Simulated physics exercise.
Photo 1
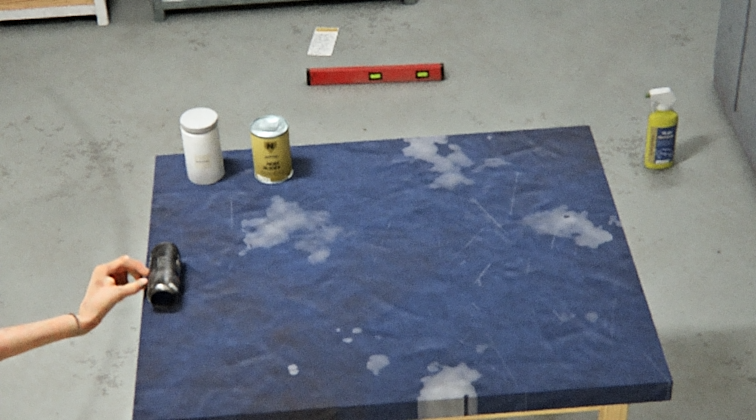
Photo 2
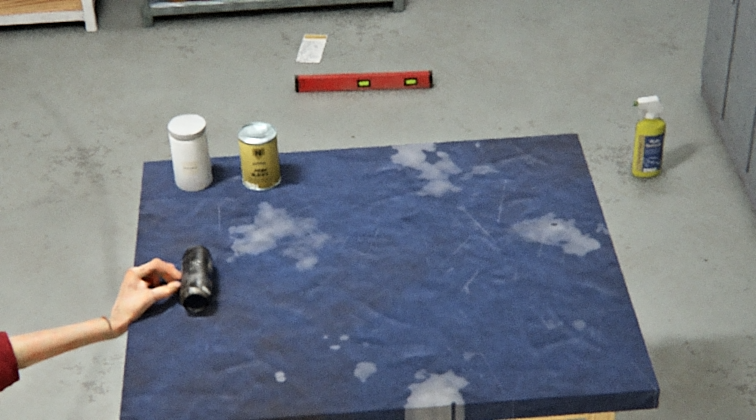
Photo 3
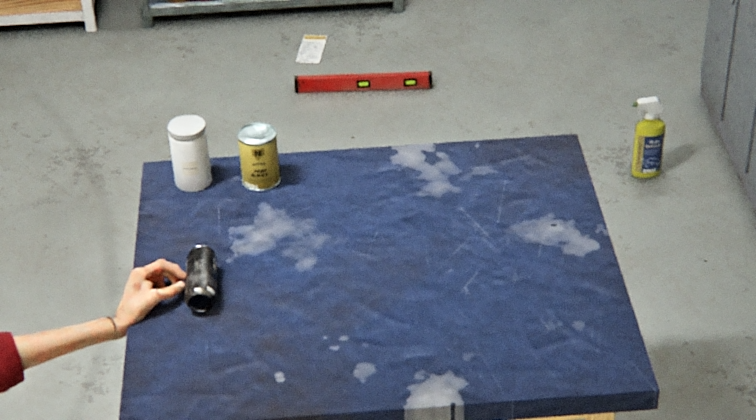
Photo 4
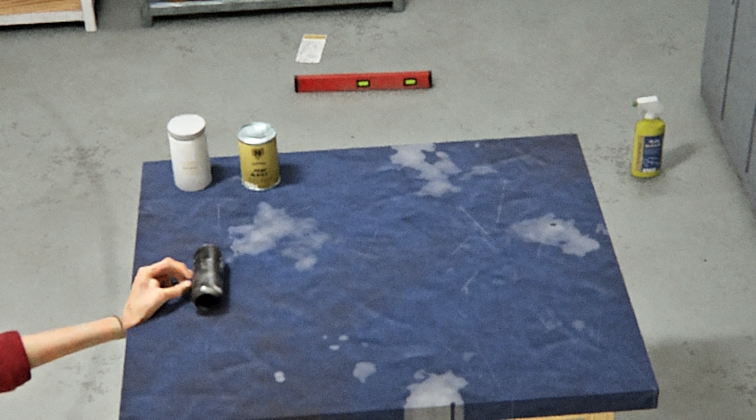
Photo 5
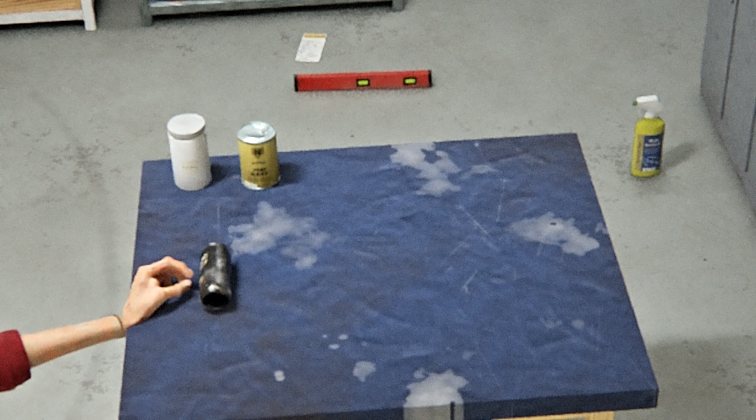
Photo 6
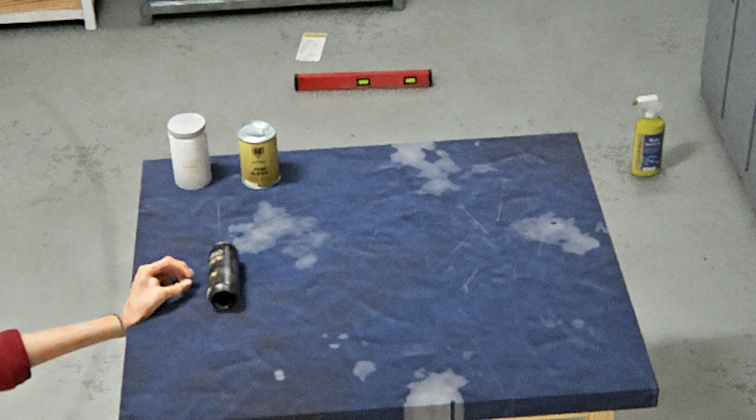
A black can lies on its side near the left edge of a blue-covered table, fingers touching it. The hand moves it a short way right, then stays back as the can rolls slightly farther from the fingertips, while the white container and gold tin stay put.
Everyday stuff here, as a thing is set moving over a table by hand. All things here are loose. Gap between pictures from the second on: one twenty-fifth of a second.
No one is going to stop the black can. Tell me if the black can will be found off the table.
Pretty sure it is up there at the end, you know.
Then, 0.20 s after the last picture, black can rolled well along near (259, 273).
Then, 0.50 s after the last picture, black can rolled well along near (303, 270).
Then, 0.90 s after the last picture, black can rolled well along near (343, 267).
At rest, moved from the start, black can. Seen from the same camera at the end, black can near (360, 266).
